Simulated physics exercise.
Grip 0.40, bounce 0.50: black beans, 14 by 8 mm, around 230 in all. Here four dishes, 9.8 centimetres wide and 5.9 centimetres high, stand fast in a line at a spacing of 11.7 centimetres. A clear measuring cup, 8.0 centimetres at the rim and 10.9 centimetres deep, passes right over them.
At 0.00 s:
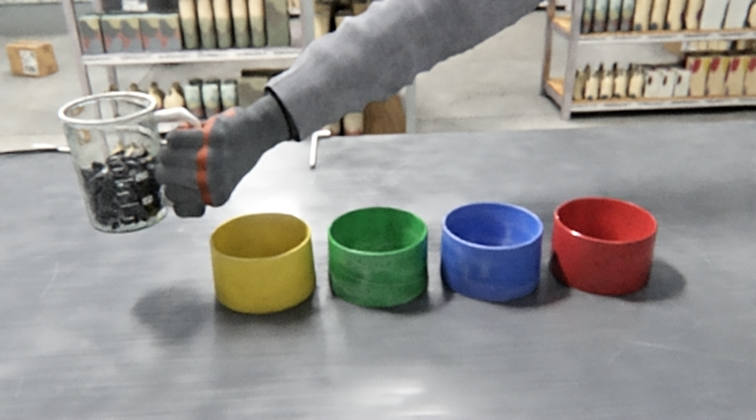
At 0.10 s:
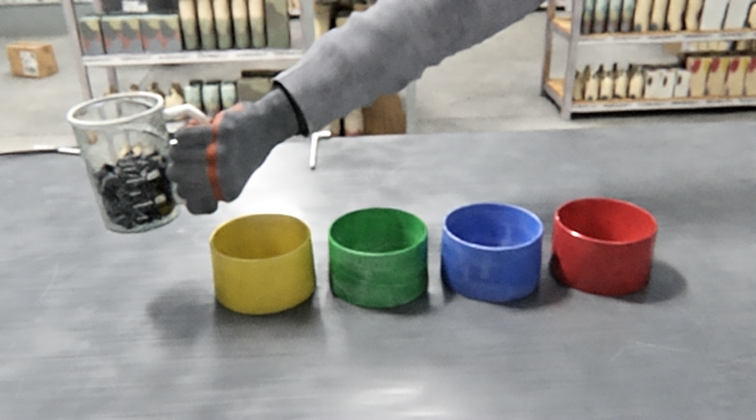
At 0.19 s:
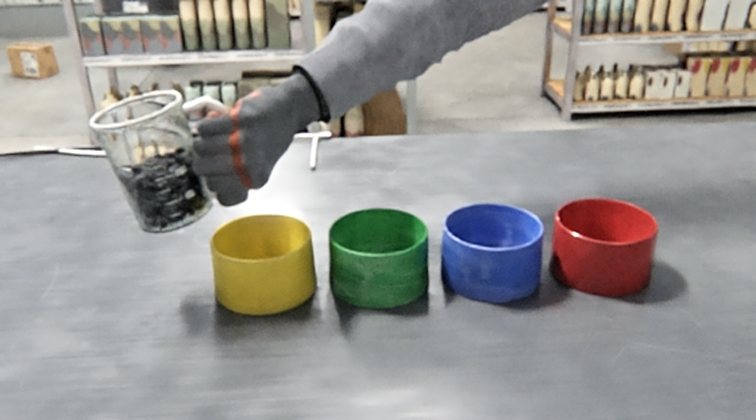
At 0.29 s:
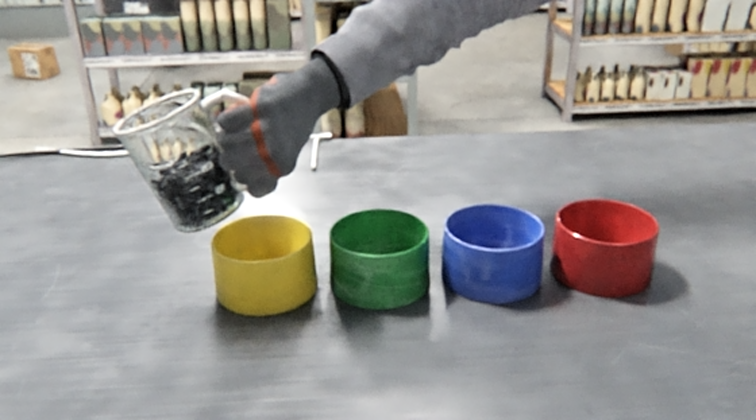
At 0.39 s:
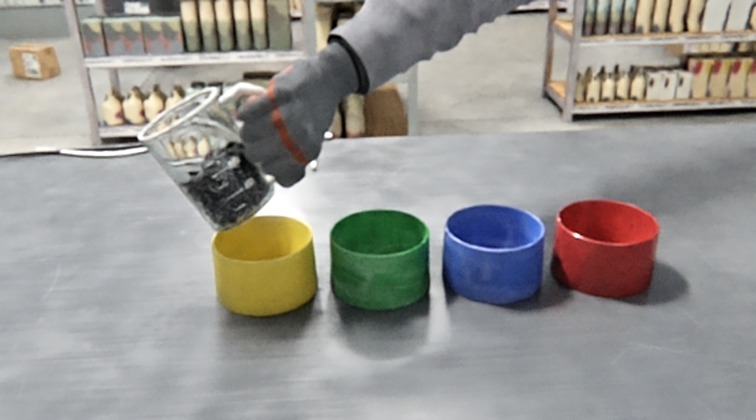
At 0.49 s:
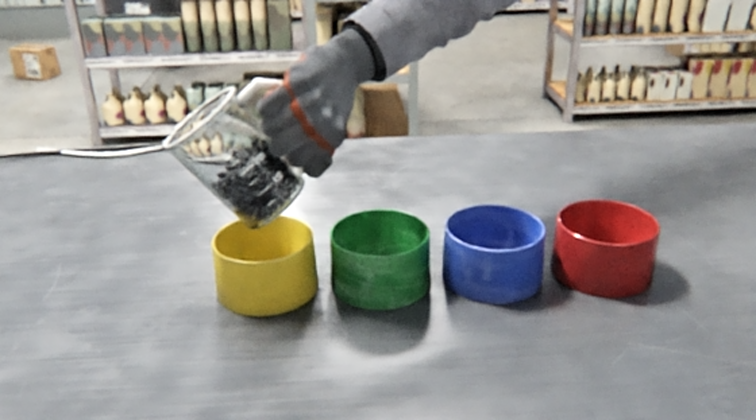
In this clip, a gray-gloved hand holds a clear measuring cup of black beans at the left and moves it rightward over a yellow dish while tilting it; green, blue and red dishes stand still alongside in a row.
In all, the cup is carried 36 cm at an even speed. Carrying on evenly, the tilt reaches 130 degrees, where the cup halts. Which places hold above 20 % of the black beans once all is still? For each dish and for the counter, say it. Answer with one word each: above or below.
Red dish below, blue dish above, green dish below, yellow dish below, counter above.
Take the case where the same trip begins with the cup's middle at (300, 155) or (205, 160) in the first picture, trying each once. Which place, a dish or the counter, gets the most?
The winner: Red; blue.
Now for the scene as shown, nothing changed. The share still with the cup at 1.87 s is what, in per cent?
Estimate: Around 0 % of the load.
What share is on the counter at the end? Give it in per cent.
50 per cent.
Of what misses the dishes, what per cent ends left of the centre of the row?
60 per cent.
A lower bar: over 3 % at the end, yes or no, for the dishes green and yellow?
Checking green: It clears; checking yellow: It falls short.
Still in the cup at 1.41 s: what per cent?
Around 95 percent.
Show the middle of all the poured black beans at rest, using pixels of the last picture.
Approximately (447, 271) in the last view.
Then, at 1.04 s, tilt 80 degrees; cup holds 100 %.
Then, at 1.41 s, tilt 110 degrees; cup holds 95 %, green 5 %.
Then, at 1.87 s, tilt 130 degrees; cup holds 0 %, blue 40 %, green 5 %.
At rest (3.0 s), red 0 %, blue 40 %, green 5 %, yellow 0 %, counter 50 %.
